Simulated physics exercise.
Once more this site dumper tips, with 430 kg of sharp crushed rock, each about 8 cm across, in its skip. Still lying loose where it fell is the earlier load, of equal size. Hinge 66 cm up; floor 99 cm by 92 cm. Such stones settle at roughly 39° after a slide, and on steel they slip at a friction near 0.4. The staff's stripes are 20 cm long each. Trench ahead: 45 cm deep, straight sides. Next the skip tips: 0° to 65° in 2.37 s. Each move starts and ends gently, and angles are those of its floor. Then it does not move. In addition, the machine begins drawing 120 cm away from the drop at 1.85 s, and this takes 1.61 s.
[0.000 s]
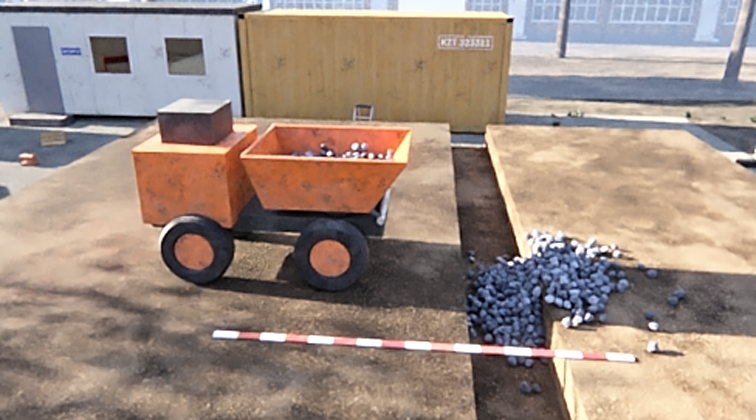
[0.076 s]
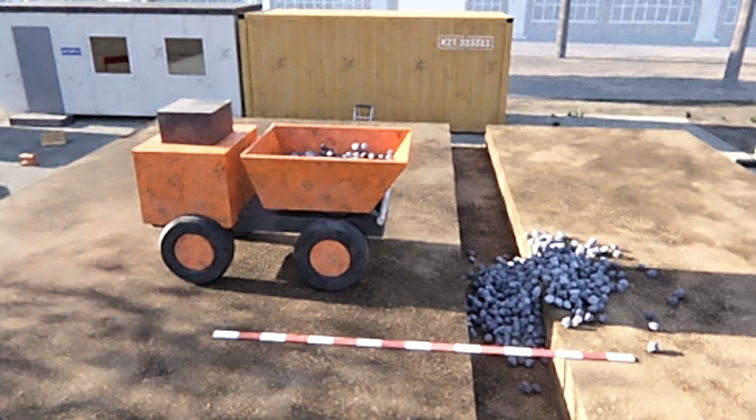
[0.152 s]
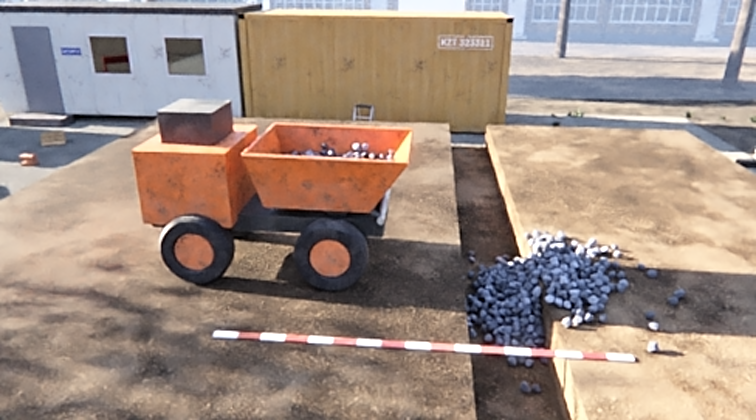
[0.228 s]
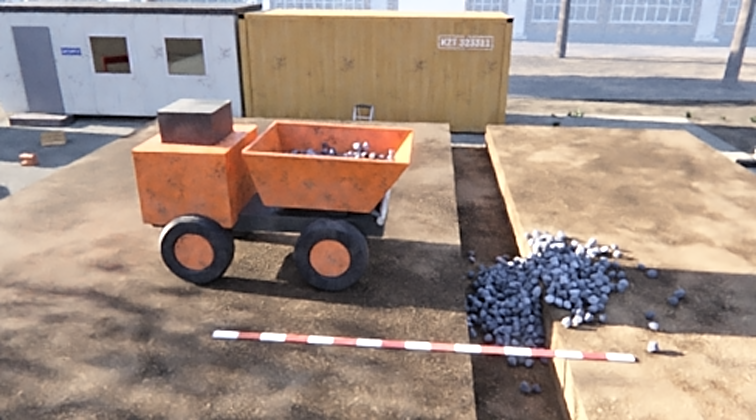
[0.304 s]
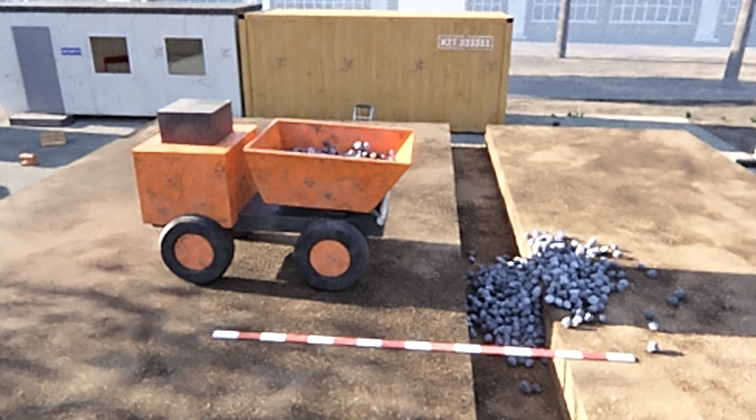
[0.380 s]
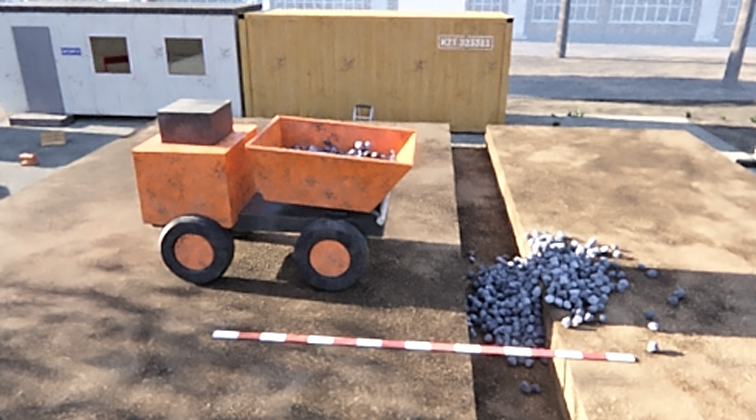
The clip shows an orange site dumper loaded with grey stones standing beside a trench and a loose stone heap, a striped staff lying in front, while its skip tilts very slightly towards the right and the machine stays in place.
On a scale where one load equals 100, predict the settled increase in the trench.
The settled increase is about 2 in every hundred.
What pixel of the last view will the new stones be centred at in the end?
Roughly pixel (404, 263) in the last view.
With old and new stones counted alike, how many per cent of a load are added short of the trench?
Around 40 in a hundred.
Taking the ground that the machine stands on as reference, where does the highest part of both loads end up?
20 cm.
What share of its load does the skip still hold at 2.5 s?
It still holds about 90 per cent.
After 1.8 s the floor is at 55°; in per cent of one load, 100 in the skip, 65 in the trench, 35 past the trench; the foremost stones are at (641, 275).
After 2.5 s the floor is at 65°; in per cent of one load, 92 in the skip, 8 short of the trench, 65 in the trench, 35 past the trench; the foremost stones are at (641, 275).
After 3.9 s the floor is at 65°; in per cent of one load, 58 in the skip, 40 short of the trench, 67 in the trench, 35 past the trench; the foremost stones are at (641, 275).
After 6.6 s the floor is at 65°; in per cent of one load, 58 in the skip, 40 short of the trench, 67 in the trench, 35 past the trench; the foremost stones are at (641, 275). Net gain in the trench, 2.
